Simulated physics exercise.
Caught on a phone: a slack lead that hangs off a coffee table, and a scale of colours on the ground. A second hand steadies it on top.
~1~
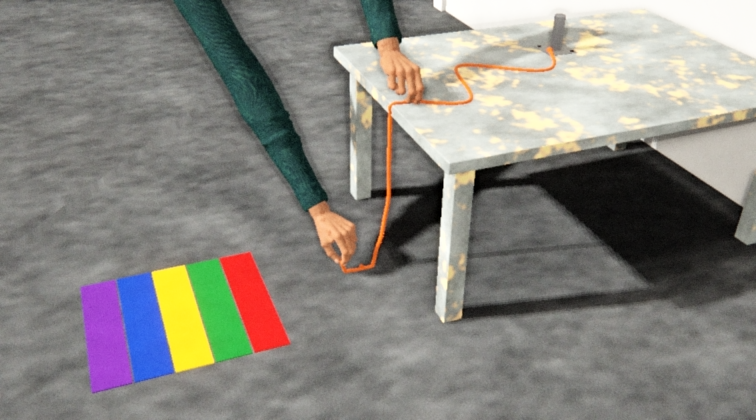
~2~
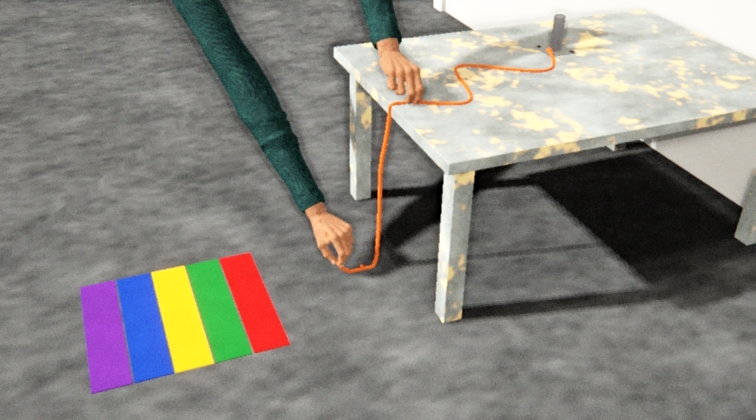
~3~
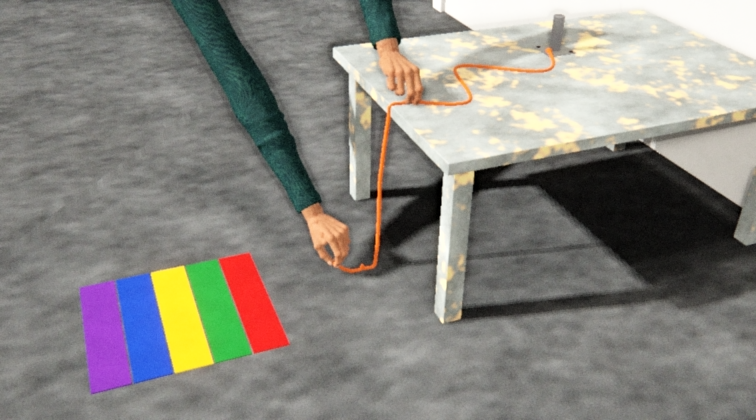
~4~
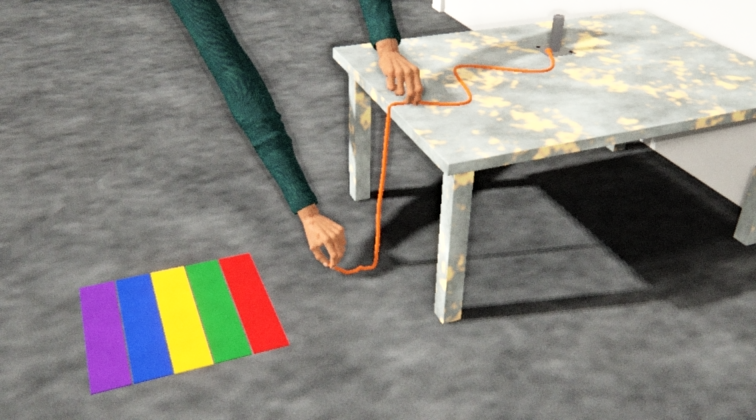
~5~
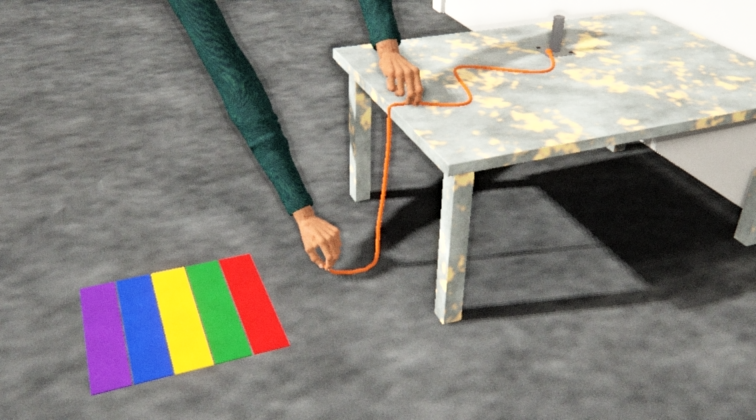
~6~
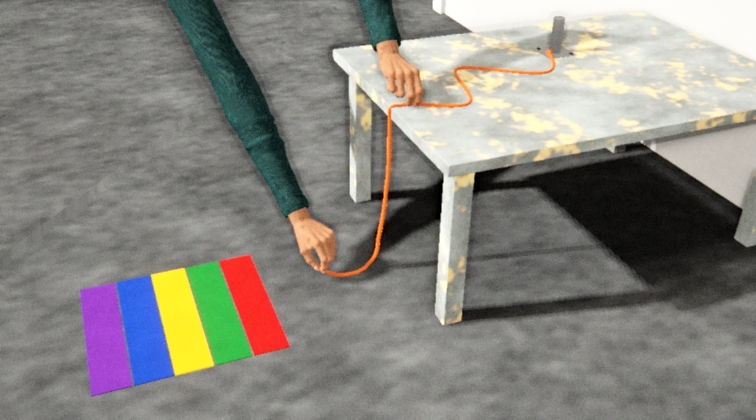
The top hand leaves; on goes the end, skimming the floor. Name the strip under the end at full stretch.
It halts on the purple strip.
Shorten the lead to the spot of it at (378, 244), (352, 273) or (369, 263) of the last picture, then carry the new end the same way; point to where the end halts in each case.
The places are (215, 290), (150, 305) and (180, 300).
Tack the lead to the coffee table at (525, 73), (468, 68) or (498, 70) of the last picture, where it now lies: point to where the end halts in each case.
The places are (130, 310), (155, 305) and (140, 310).
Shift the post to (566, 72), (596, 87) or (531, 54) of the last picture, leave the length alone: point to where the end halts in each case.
About (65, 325), (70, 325) and (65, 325).
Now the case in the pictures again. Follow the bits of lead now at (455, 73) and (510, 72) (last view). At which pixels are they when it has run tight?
Near (428, 86) and (479, 71).
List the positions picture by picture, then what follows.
The first frame shows end (341, 262); red (265, 329); green (228, 338); yellow (190, 347); blue (150, 357); purple (109, 367).
The second frame shows end (338, 263); lead through (554, 65) (483, 67) (468, 89) (415, 102) (381, 169) (378, 243).
The third frame shows end (334, 264).
The fourth frame shows end (330, 265); lead through (553, 65) (482, 67) (467, 90) (414, 102) (384, 169) (377, 244).
The fifth frame shows end (326, 266).
The sixth frame shows end (321, 269); lead through (553, 67) (482, 69) (468, 91) (415, 104) (389, 170) (378, 245).
Soon after, end near (182, 299); over yellow.
Then, end near (130, 310); over blue.
At full stretch, end near (98, 317); over purple. Over purple.
